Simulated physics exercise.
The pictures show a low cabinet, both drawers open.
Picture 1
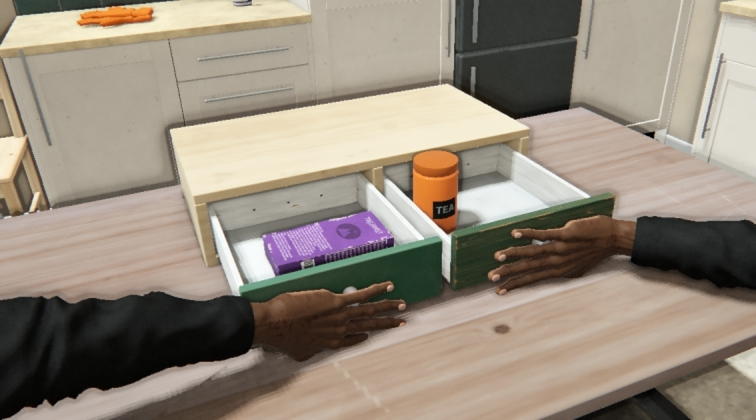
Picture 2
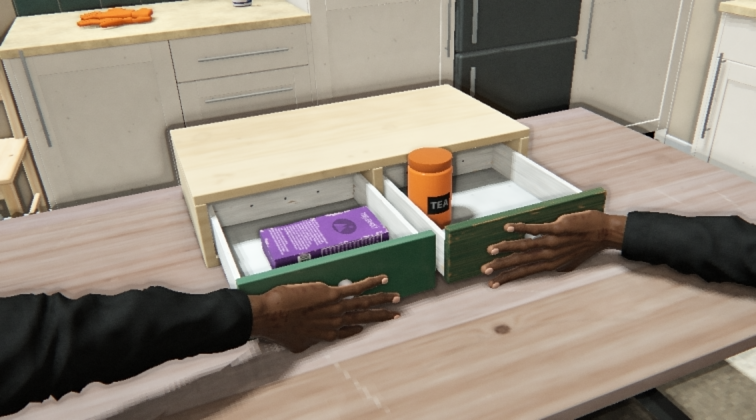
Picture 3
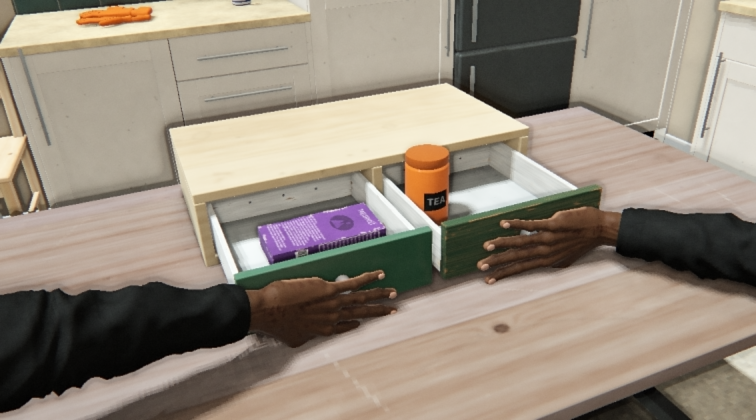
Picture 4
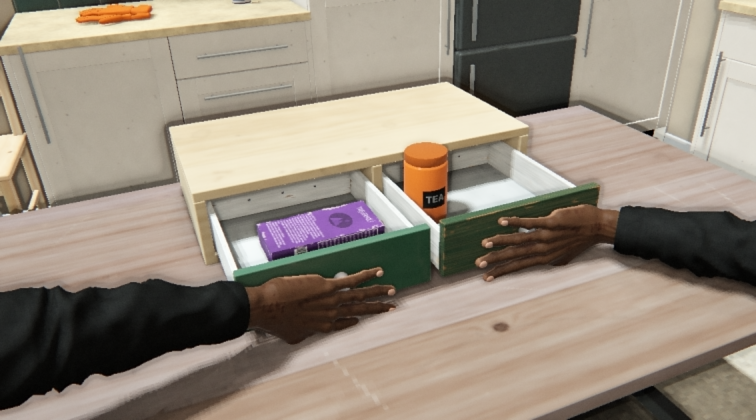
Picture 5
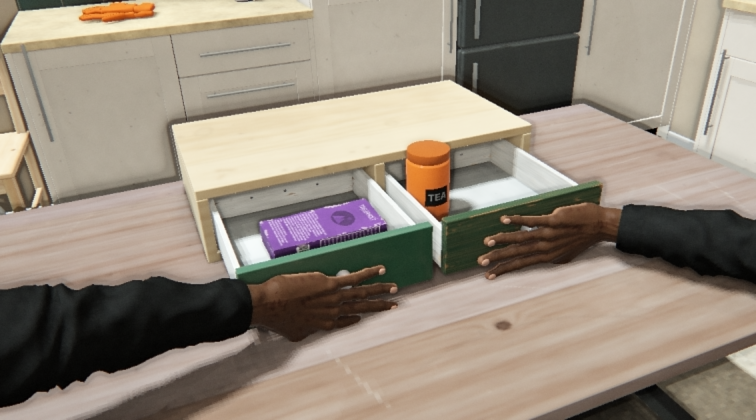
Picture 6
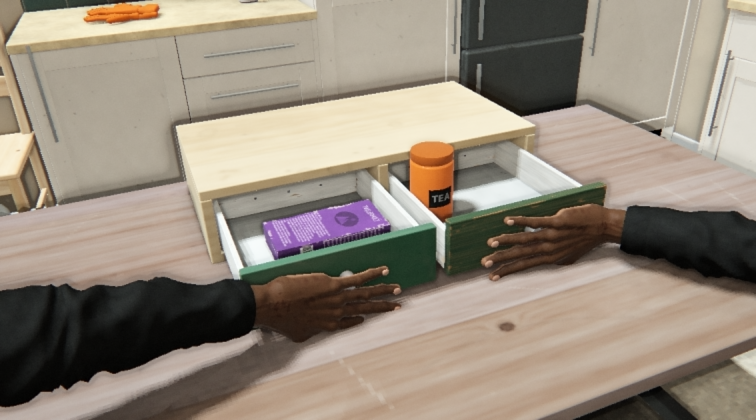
We see two dark-sleeved hands resting at the green fronts of a low wooden cabinet's open drawers, a purple packet in the left and an orange tea jar in the right; the drawers barely shift and everything stays nearly still.
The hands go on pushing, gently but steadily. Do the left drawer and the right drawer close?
Here the left drawer goes all the way in, the right drawer will not close.
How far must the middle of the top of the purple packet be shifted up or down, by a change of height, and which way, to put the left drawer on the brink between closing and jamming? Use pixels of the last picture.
About 28 pixels up.
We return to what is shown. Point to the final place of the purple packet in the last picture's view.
At about (290, 178).
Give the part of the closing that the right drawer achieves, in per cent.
Some 60 per cent of the way.
Then, 0.38 s on from there, left drawer starting in; right drawer starting in.
Then, 0.62 s on from there, left drawer about half in; right drawer about half in.
Then, 0.80 s on from there, left drawer nearly in; right drawer about half in.
In the end, the left drawer closes; the right drawer jams.
